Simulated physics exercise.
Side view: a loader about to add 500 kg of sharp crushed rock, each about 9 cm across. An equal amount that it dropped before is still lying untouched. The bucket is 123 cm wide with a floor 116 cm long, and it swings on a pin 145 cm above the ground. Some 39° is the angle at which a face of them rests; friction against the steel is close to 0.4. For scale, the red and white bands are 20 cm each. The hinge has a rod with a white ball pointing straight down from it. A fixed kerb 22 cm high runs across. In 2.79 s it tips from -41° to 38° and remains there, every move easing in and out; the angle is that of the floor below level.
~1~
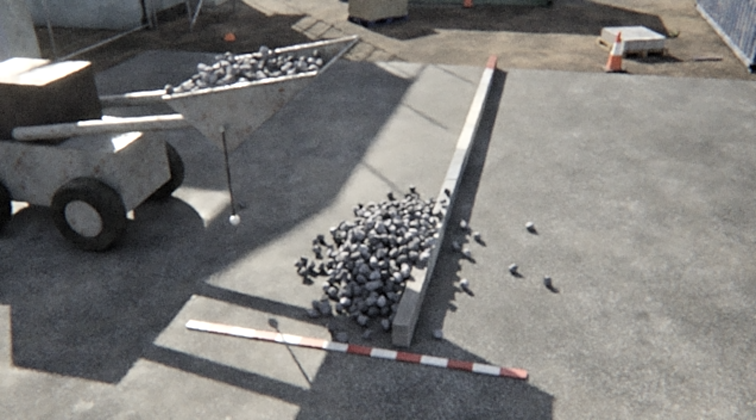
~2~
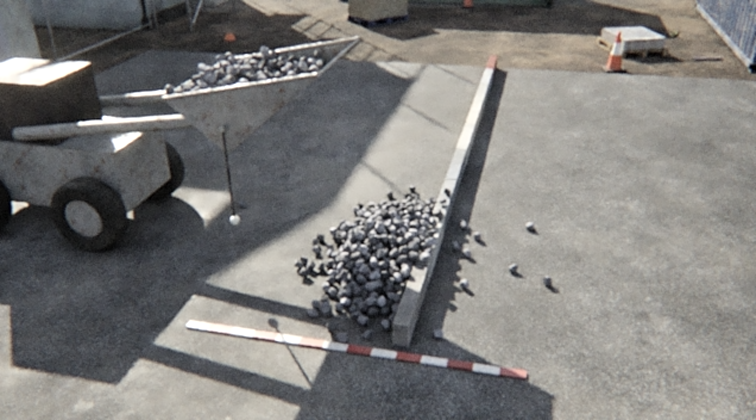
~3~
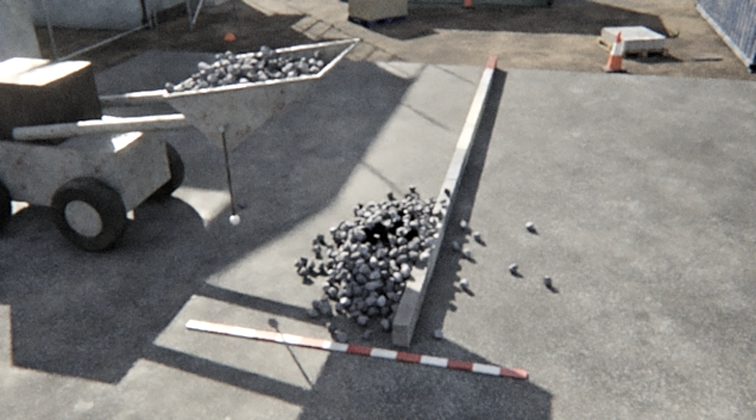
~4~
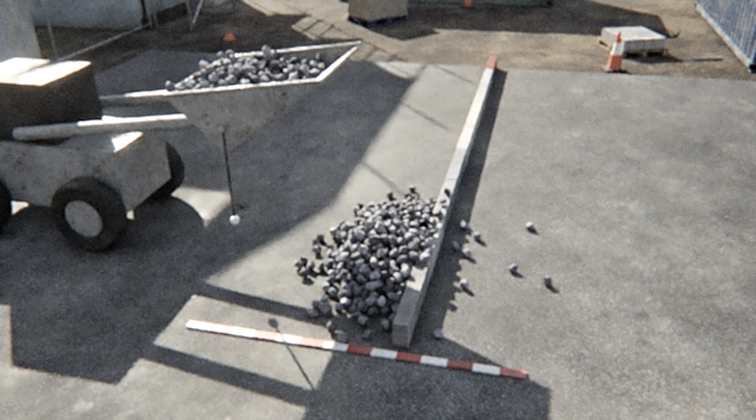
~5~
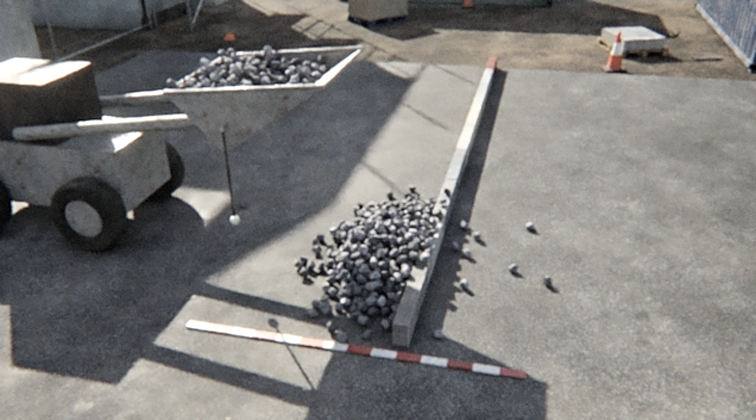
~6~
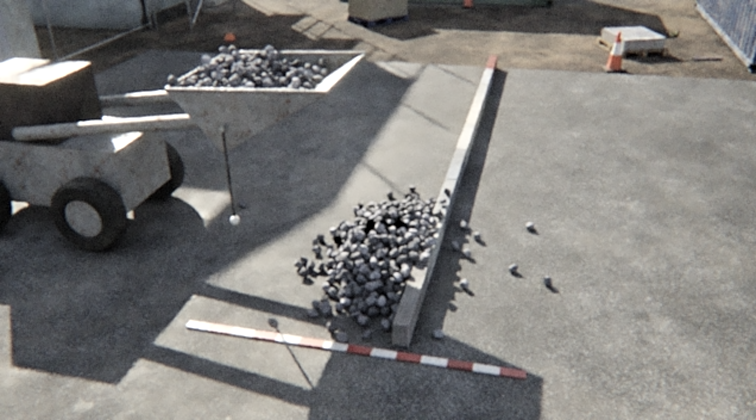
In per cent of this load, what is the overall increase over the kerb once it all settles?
0 out of 100, about.
Then, 1.5 s after the last picture the floor is at 26°; in per cent of one load, 100 in the bucket, 99 on this side of the kerb, 2 over the kerb; the foremost stones are at (489, 261).
Then, 2.3 s after the last picture the floor is at 38°; in per cent of one load, 33 in the bucket, 166 on this side of the kerb, 2 over the kerb; the foremost stones are at (489, 261).
Then, 2.6 s after the last picture the floor is at 38°; in per cent of one load, 8 in the bucket, 191 on this side of the kerb, 2 over the kerb; the foremost stones are at (489, 261).
Then, 5.5 s after the last picture the floor is at 38°; in per cent of one load, 0 in the bucket, 199 on this side of the kerb, 2 over the kerb; the foremost stones are at (489, 261). Net gain over the kerb, 0.
